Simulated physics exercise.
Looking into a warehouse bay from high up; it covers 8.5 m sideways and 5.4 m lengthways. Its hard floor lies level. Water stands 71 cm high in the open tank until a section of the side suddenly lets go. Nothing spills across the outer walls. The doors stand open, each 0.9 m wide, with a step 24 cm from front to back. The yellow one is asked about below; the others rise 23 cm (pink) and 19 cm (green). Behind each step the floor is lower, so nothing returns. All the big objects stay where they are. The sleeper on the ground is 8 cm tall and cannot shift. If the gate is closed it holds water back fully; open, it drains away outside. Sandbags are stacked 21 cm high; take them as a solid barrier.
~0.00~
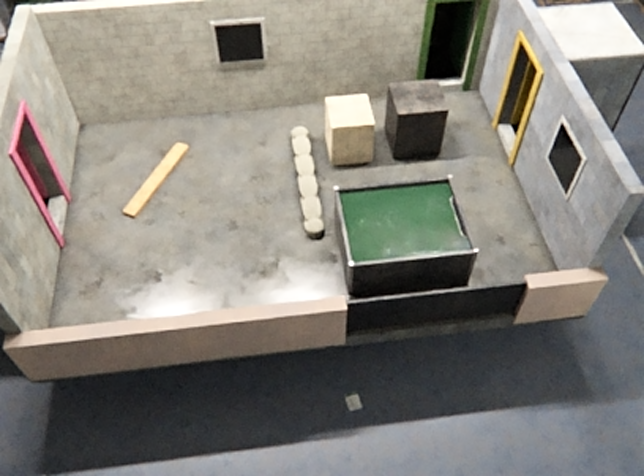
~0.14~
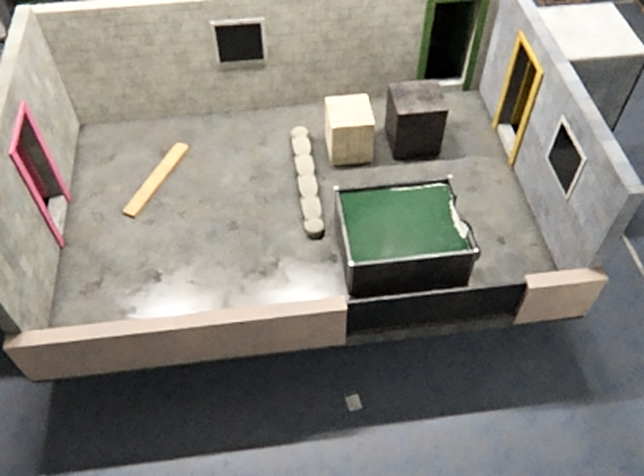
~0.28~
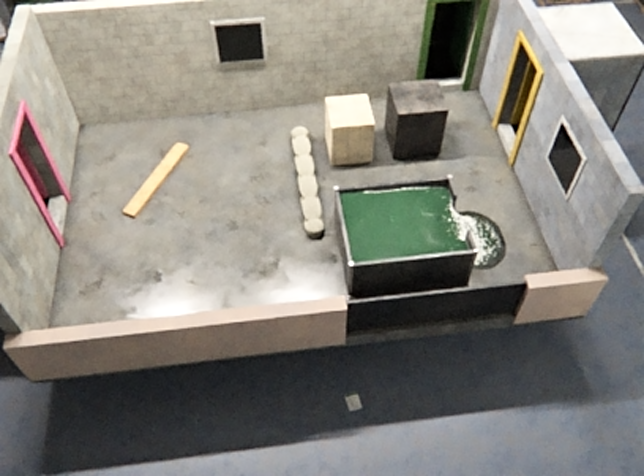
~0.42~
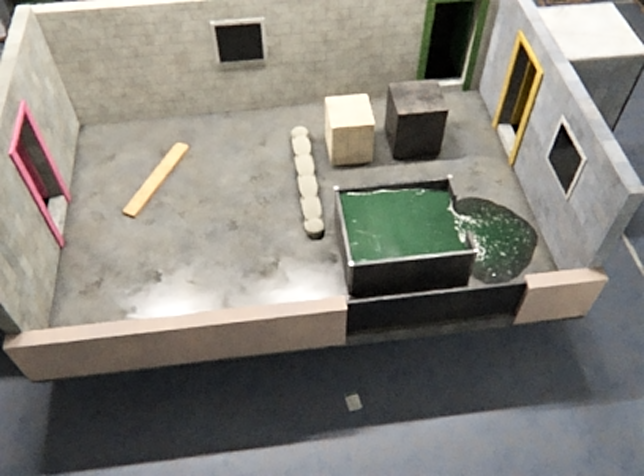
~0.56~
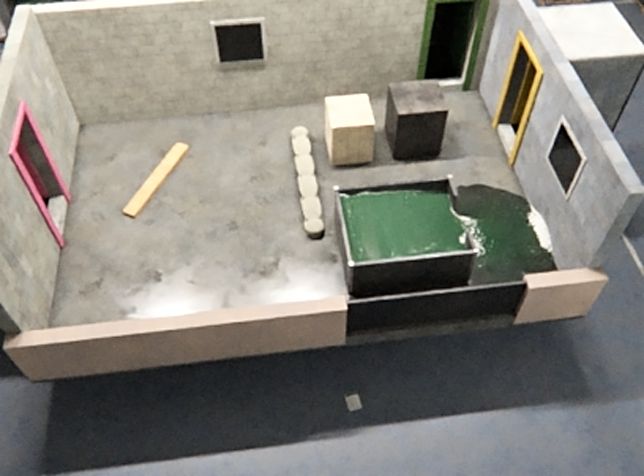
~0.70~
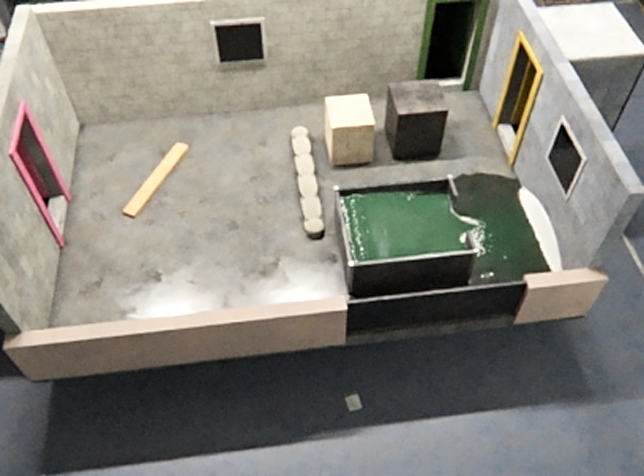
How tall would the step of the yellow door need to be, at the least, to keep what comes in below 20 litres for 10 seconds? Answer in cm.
It would have to be roughly 6.5 cm high.
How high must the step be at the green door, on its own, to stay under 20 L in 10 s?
About 17 cm at green.
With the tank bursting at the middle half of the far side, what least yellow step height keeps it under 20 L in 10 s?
Some 14.0 cm.
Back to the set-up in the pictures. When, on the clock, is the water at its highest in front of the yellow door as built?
Around 1.6 s.
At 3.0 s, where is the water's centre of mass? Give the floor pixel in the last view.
Around (446, 229).
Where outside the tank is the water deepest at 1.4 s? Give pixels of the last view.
Around (565, 288).
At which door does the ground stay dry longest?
The pink one.
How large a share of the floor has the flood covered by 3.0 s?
About 25 per cent.
After 1.4 s water covers 10 % of the floor, deepest (49 cm) near (565, 288); 9 cm at the yellow door, 0 litres in over its 15 cm step.
After 3.0 s water covers 25 % of the floor, deepest (26 cm) near (536, 247); 9 cm at the yellow door, 0 litres in over its 15 cm step.
After 10.0 s water covers 85 % of the floor, deepest (10 cm) near (73, 174); 8 cm at the yellow door, 0 litres in over its 15 cm step.
At the yellow door as built, the water arrived by 1.1 s and peaked near 11 cm at 1.6 s.
Run again over the same 10 s with other heights there, 36 litres in over 5 cm, 15 litres over 7 cm. The limit of 20 litres is kept from about 6.5 cm up.
